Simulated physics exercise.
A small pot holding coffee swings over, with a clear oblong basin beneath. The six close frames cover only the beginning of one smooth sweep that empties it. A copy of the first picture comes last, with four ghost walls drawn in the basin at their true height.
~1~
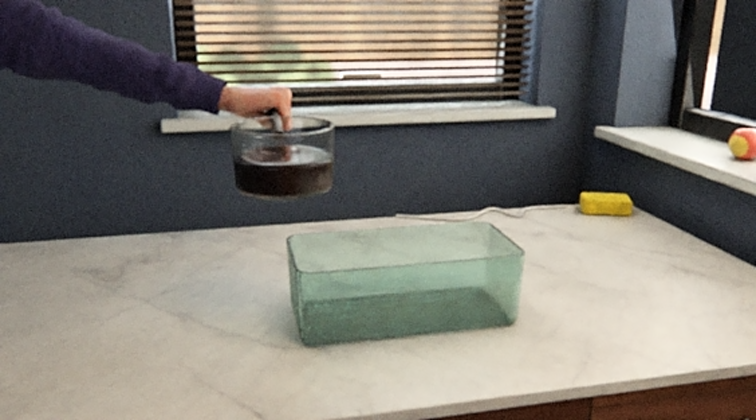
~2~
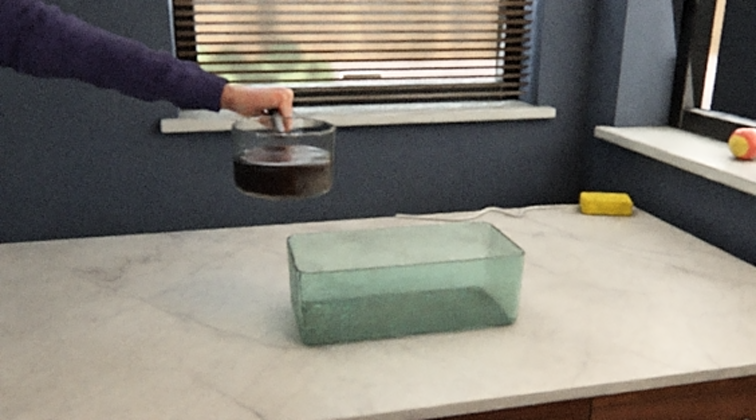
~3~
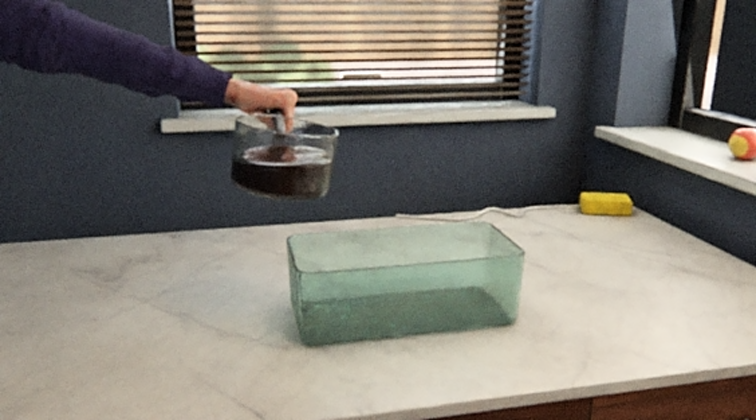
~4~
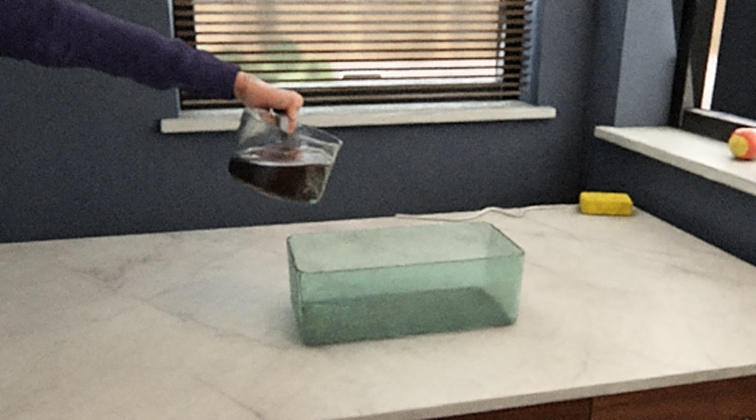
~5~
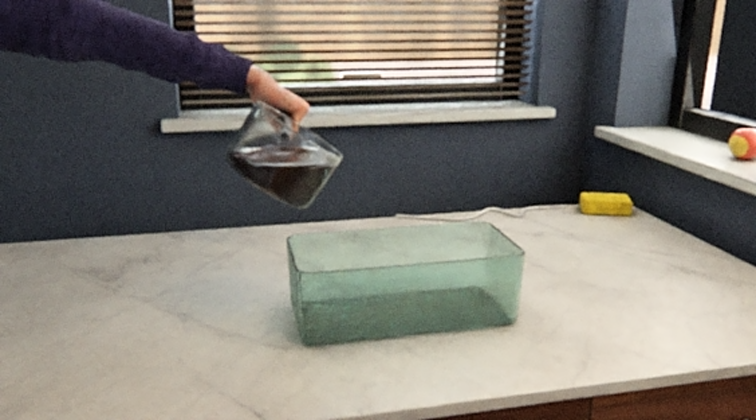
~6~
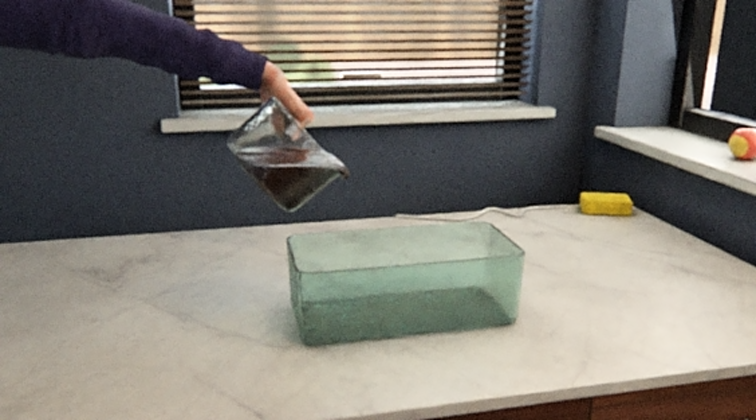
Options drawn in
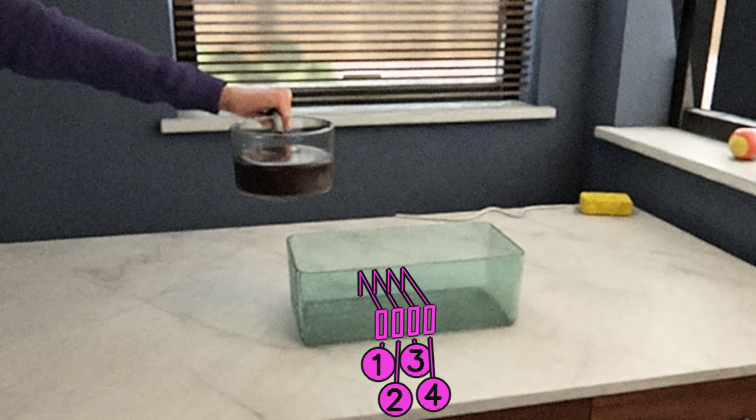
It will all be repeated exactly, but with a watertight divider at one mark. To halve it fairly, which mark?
Position 1 does it best.
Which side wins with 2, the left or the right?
The left one.
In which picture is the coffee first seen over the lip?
In picture 6.
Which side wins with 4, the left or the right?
More ends on the left.
On the marked copy, 1 at (382, 343); 2 at (398, 341); 3 at (414, 340); 4 at (430, 338).
If 1 is chosen, about 51 % ends left of the wall and 49 % right of it.
If 2 is chosen, about 80 % ends left of the wall and 19 % right of it.
If 3 is chosen, about 95 % ends left of the wall and 4 % right of it.
If 4 is chosen, about 93 % ends left of the wall and 6 % right of it.
